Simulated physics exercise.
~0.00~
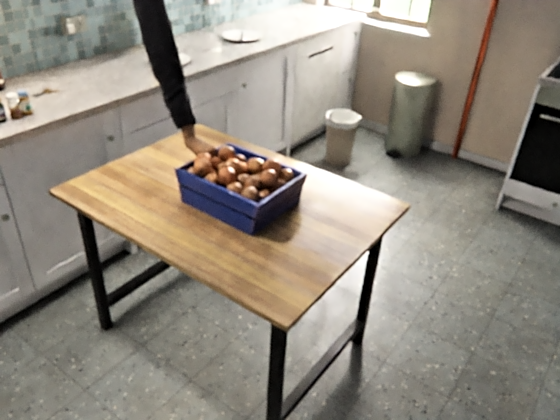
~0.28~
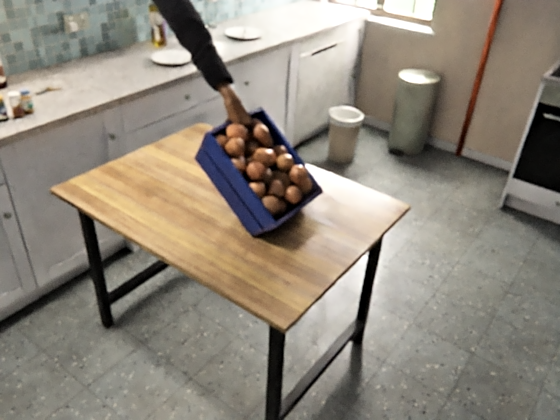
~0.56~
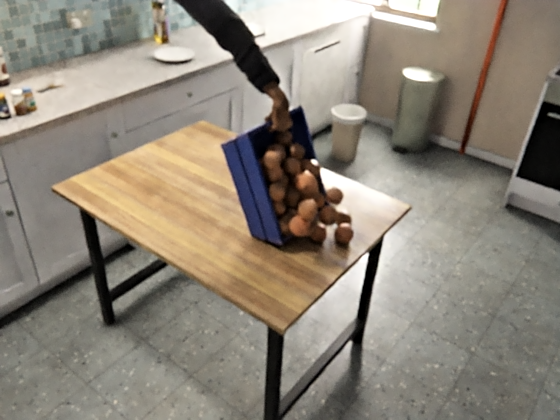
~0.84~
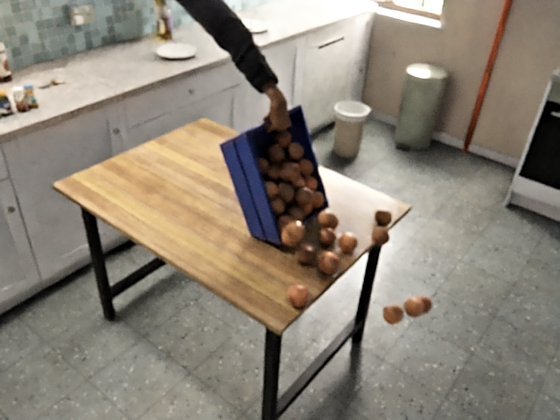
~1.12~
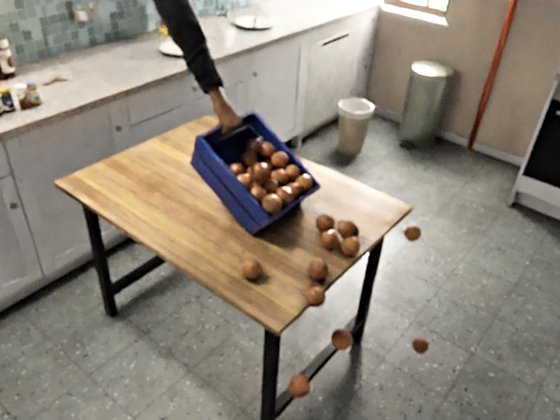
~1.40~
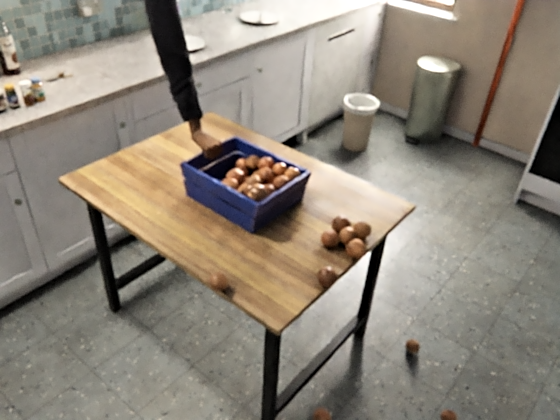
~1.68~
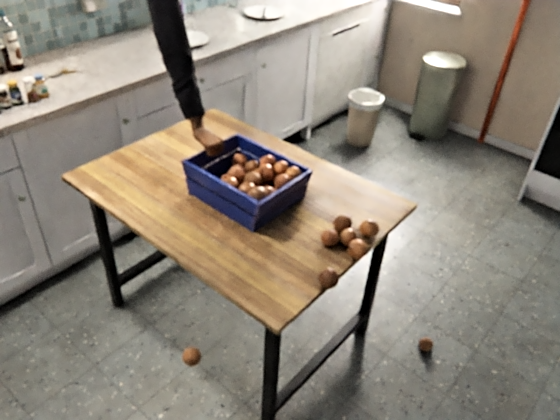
The clip opens on a blue basket full of onions on a wooden table in a kitchen, with a dark-sleeved arm reaching down to its left side. The hand lifts that side, and the basket tips steeply to the right. Onions tumble over the lower edge onto the tabletop, and several roll off and drop toward the tiled floor. The hand then lowers the basket until it sits flat again, still holding many onions. At the end, a small cluster rests near the table's right corner, while a few stray onions lie on the floor.
